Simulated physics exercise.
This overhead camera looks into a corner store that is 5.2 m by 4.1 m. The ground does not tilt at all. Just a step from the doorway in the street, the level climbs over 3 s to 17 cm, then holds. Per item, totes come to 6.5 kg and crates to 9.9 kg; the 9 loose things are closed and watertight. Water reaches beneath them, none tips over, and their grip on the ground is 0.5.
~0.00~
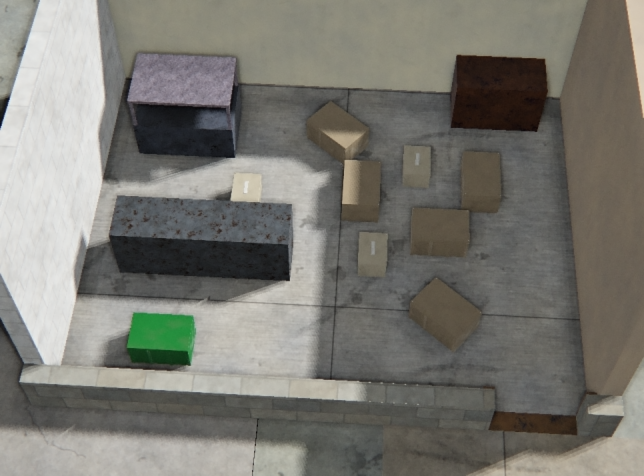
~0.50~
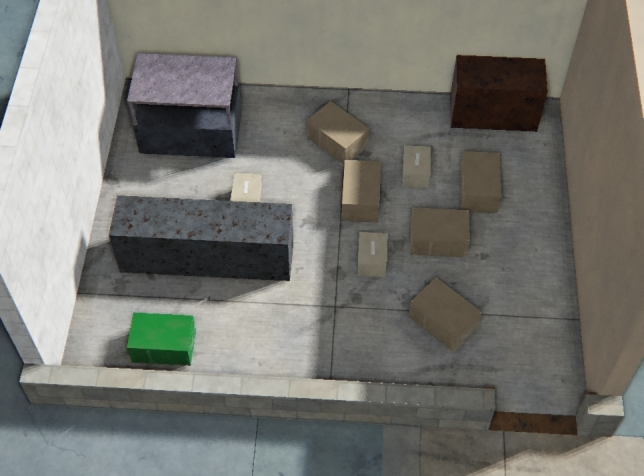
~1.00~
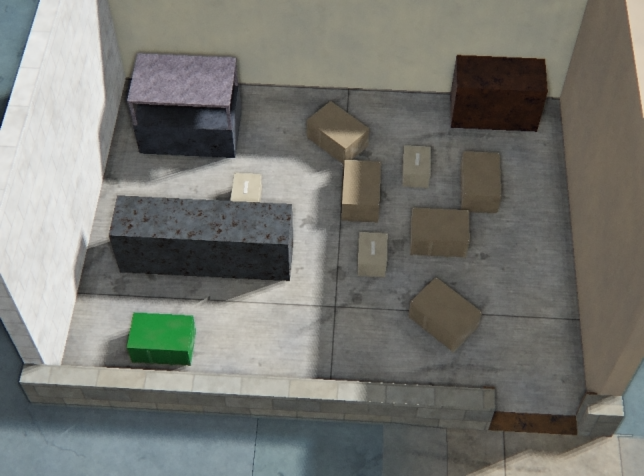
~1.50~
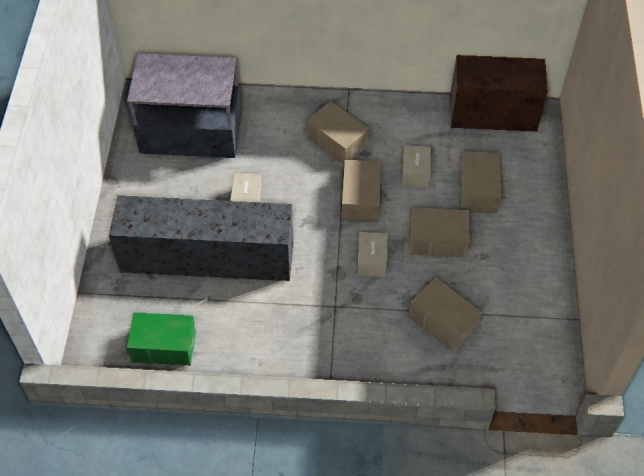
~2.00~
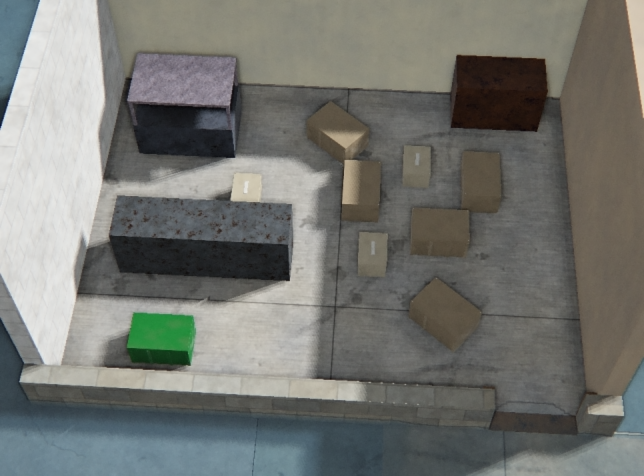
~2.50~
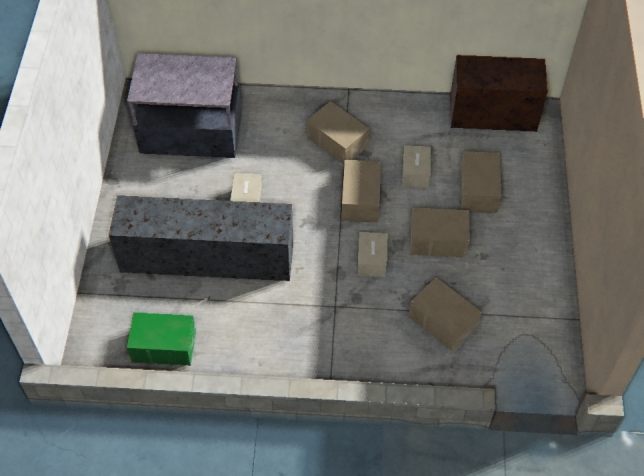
In a small walled store seen from above, boxes, dark blocks and a green crate sit motionless while bluish water spreads across the pavement outside, then reaches through the doorway at the lower right onto the floor's edge.
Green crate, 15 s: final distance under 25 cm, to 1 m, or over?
Under 25 cm.
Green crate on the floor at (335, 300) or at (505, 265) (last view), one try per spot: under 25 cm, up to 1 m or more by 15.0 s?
In that order: It remains where it is; it goes a long way.
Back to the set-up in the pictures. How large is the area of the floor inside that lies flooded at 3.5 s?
Somewhere around 2.5 m2, roughly.
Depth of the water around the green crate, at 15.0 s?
Near 3 cm deep.
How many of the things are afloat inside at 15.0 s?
Then: 7.
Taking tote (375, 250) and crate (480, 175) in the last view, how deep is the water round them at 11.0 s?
First roughly 2 cm, second roughly 6 cm.
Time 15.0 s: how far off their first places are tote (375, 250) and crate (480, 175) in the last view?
The first is 0 cm from its start, the second 400 cm.
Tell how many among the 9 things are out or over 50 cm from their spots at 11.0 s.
By that time the total stands at 5.
After 3.5 s the green crate is near (160, 332), 0.0 m from its start, aground; 0 afloat.
After 6.8 s the green crate is near (160, 332), 0.0 m from its start, aground; 0 afloat.
After 11.0 s the green crate is near (160, 332), 0.0 m from its start, aground; 0 afloat.
After 15.0 s the green crate is near (160, 332), 0.0 m from its start, aground; 7 afloat.
